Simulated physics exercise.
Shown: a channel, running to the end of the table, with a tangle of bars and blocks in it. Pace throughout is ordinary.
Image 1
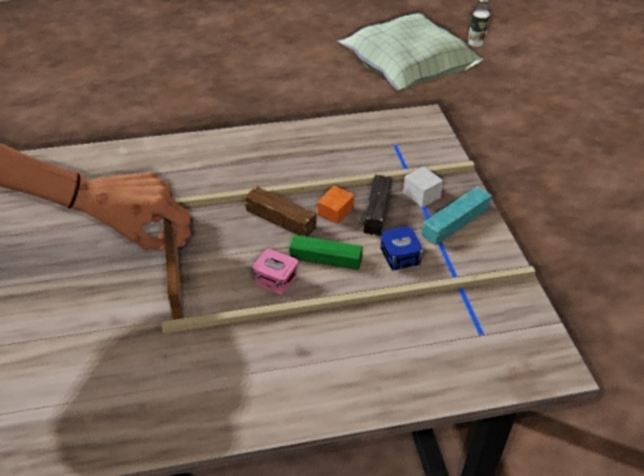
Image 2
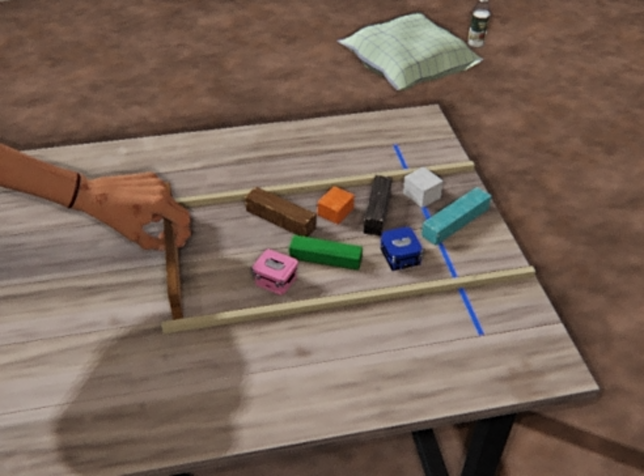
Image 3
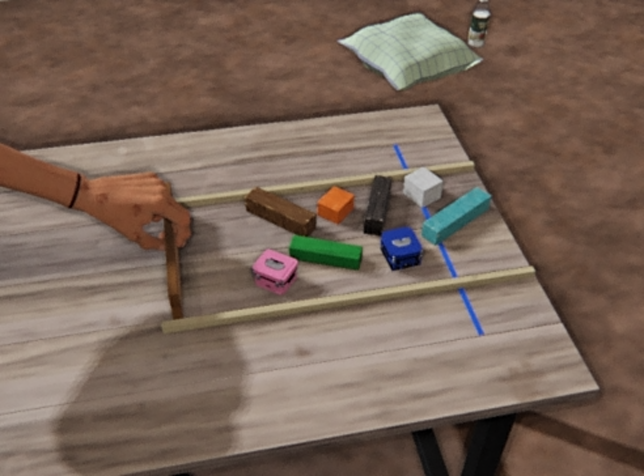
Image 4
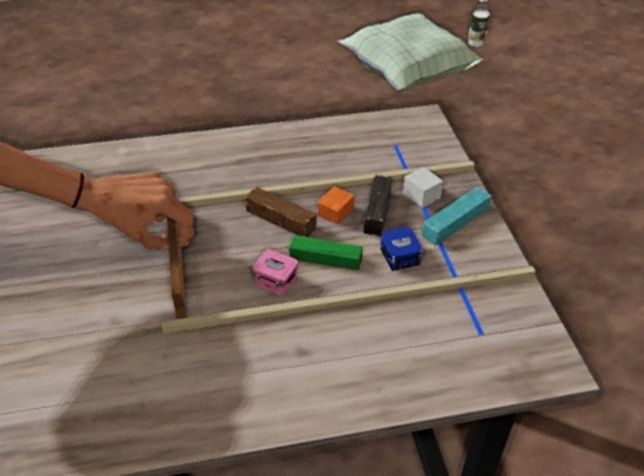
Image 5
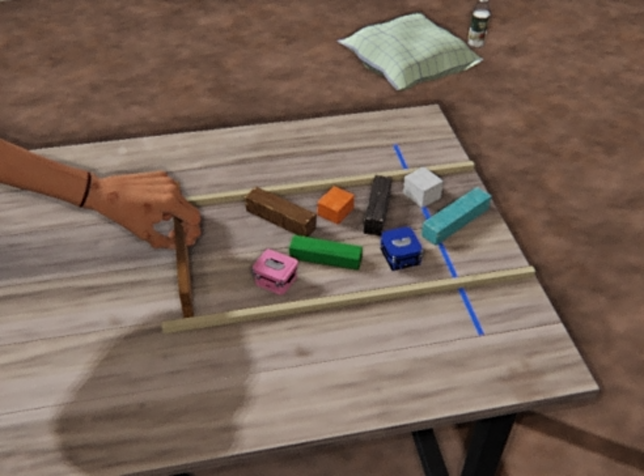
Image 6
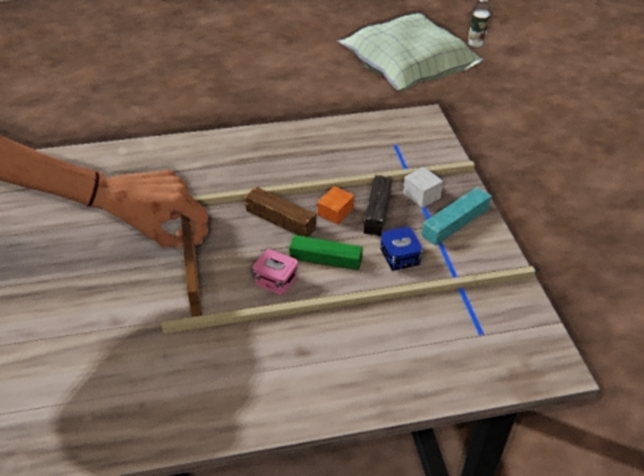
A hand gripping a wooden board rests at the left of a lane between two pale strips on a table, then slides the board slowly a short way right. The scattered bars and blocks ahead of it, some near a blue line, stay still, and the board remains short of them.
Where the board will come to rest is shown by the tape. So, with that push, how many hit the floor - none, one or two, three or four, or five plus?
I'd say one or two.
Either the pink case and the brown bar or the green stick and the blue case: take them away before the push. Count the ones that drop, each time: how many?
The counts: 0 and 1.
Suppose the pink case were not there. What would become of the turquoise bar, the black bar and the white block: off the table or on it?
The turquoise bar comes off; the black bar stays put; the white block comes off.
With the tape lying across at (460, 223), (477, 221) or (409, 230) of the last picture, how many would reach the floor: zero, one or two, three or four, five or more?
Per place, in order: Three or four; 5 or more; none.
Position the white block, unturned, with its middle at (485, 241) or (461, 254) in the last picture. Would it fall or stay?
Goes off the edge; goes off the edge.
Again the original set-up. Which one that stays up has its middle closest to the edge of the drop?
The blue case is foremost.
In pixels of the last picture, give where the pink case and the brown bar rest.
In the last picture, roughly (473, 255) and (430, 193).
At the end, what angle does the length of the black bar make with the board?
The angle comes out near 15 degrees.
A little later, none off yet; turquoise bar at rest near (457, 216); white block at rest near (423, 187); blue case at rest near (401, 249).
When it is over, the number that fall off is one or two; down, white block and turquoise bar.
